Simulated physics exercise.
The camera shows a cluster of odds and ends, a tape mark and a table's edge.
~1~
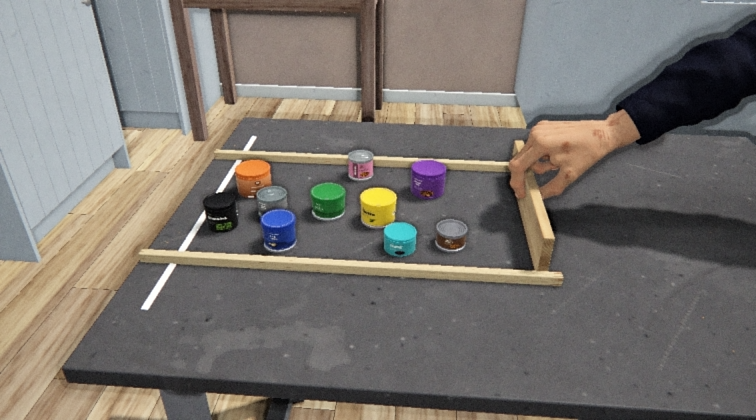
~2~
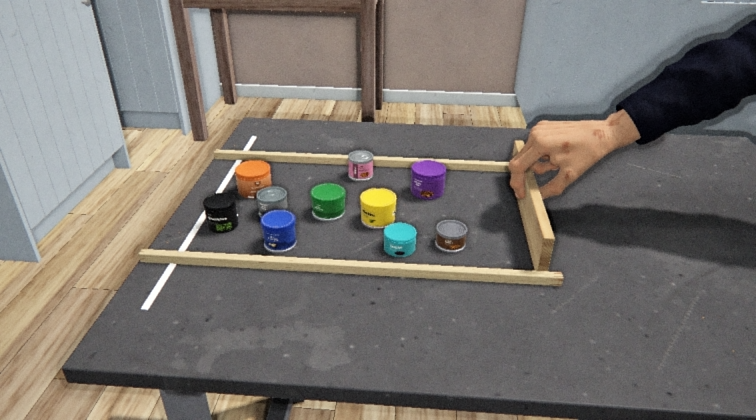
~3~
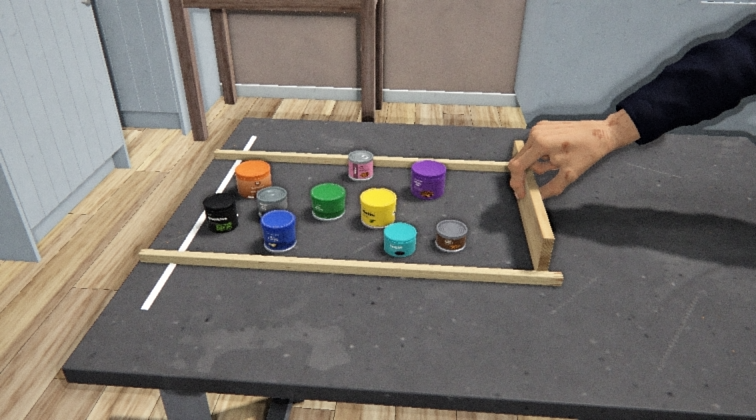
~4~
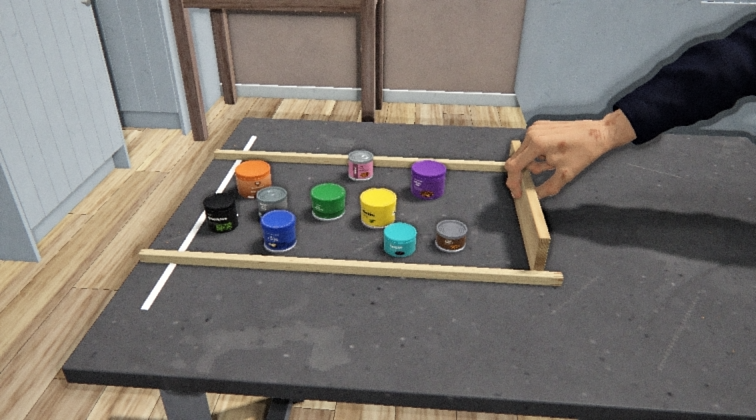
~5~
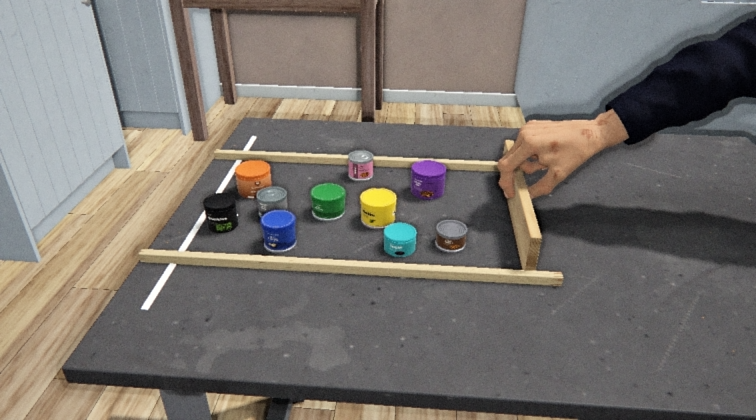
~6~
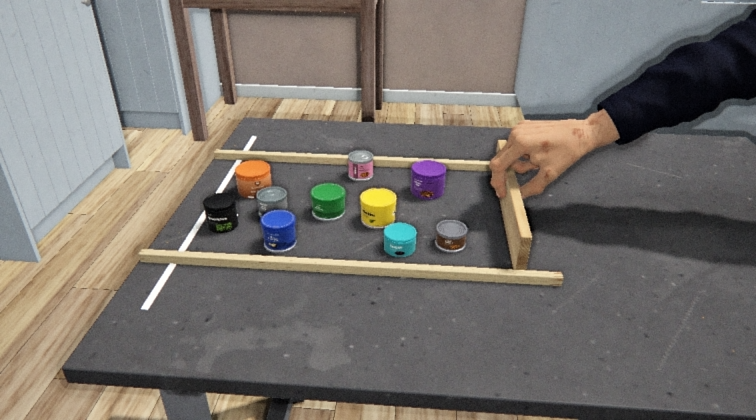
Hand sliding a wooden board slightly left between two wooden strips on a dark table, while colourful small tubs and tins stay still.
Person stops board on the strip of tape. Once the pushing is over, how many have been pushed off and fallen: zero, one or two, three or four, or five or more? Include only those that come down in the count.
Pretty sure the pieces that leave the surface number three or four this time.
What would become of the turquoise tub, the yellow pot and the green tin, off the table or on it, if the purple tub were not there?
Turquoise tub still up; yellow pot still up; green tin still up.
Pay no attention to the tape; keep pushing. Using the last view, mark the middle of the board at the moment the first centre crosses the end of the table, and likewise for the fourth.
Roughly (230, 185) for the earlier crossing, roughly (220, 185) for the later one.
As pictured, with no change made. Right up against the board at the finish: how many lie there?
6 are in contact with it.
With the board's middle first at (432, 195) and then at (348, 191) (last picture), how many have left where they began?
So 3, and at the other place 7.
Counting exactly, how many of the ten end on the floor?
All told, 4.
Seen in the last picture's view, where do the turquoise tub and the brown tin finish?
Positions - first (166, 240), then (180, 221).
Early on, none off yet; black tub at rest near (221, 213); orange tub at rest near (254, 179); grey tin at rest near (273, 204).
Finally, the number that fall off is three or four; lost, blue tin, grey tin, orange tub and black tub.
